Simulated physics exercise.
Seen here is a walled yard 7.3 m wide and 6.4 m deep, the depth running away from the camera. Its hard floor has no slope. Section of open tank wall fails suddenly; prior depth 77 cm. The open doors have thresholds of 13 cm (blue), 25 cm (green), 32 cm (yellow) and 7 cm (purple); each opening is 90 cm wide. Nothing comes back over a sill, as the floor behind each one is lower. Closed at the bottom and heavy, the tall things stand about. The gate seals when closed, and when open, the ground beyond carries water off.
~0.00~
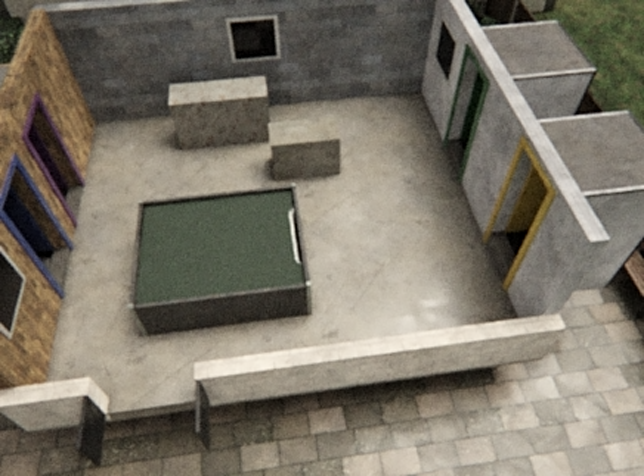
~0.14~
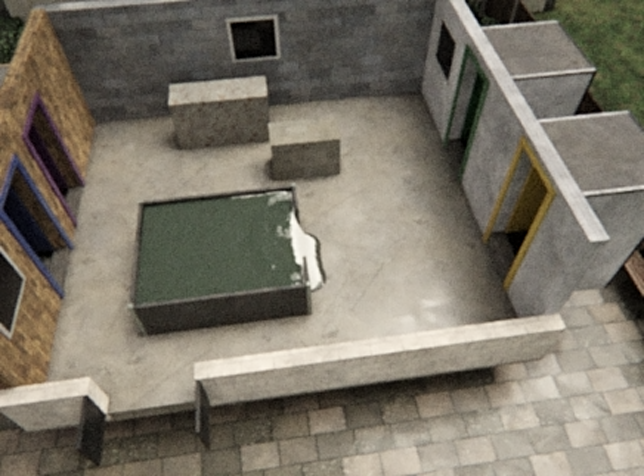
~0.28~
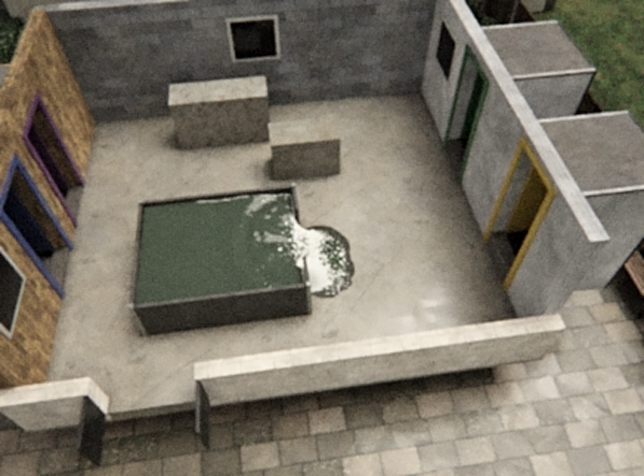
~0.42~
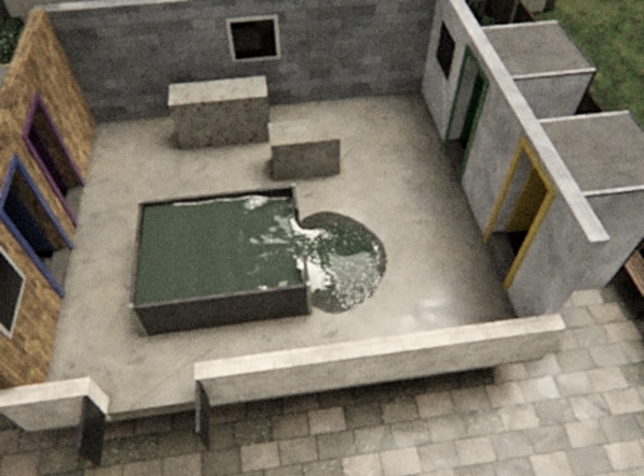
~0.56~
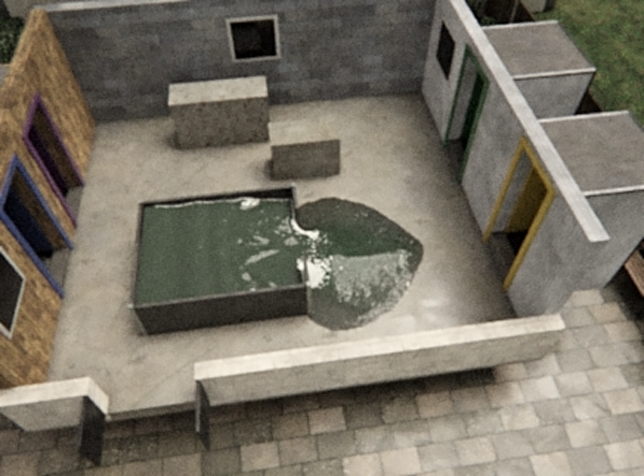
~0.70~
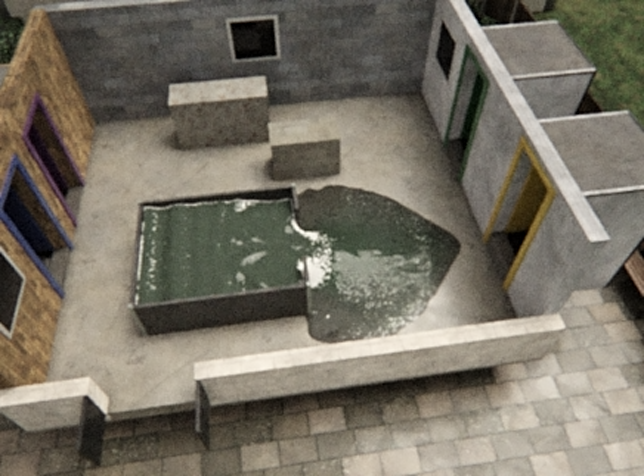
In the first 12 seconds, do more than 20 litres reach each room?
Result: The blue door lets in less than the limit; the green door lets in less than the limit; the yellow door lets in less than the limit; the purple door lets in less than the limit.
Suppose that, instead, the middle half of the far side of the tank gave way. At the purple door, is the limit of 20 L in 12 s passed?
Purple: Exceeds.
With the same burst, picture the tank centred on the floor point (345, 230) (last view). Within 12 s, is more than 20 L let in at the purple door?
Against the limit, the purple door gets more than that.
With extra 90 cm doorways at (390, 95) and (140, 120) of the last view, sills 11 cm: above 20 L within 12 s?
Taking them in order, the first gets enough and the second too little.
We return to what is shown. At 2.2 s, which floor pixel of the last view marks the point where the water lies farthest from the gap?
Near (421, 103).
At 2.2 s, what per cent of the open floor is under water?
I'd say around 35 % is wet.
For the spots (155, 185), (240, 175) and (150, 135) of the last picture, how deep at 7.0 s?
First spot near 1 cm, second near 2 cm, third near 3 cm.
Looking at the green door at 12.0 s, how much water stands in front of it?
I'd put it at around 10.0 cm deep.
After 1.4 s water covers 30 % of the floor and is deepest (46 cm) near (308, 261); blue door not reached, green door not reached, yellow door 31 cm at the sill, 0 L in, purple door not reached.
After 2.2 s water covers 35 % of the floor and is deepest (44 cm) near (502, 300); blue door not reached, green door 22 cm at the sill, 0 L in, yellow door 35 cm at the sill, 0 L in, purple door not reached.
After 3.5 s water covers 40 % of the floor and is deepest (29 cm) near (419, 98); blue door not reached, green door 16 cm at the sill, 0 L in, yellow door 24 cm at the sill, 3 L in, purple door not reached.
After 7.0 s water covers 75 % of the floor and is deepest (20 cm) near (427, 119); blue door not reached, green door 11 cm at the sill, 0 L in, yellow door 17 cm at the sill, 3 L in, purple door not reached.
After 12.0 s water covers 95 % of the floor and is deepest (14 cm) near (81, 401); blue door 12 cm at the sill, 0 L in, green door 10 cm at the sill, 0 L in, yellow door 10 cm at the sill, 3 L in, purple door 7 cm at the sill, 0 L in.
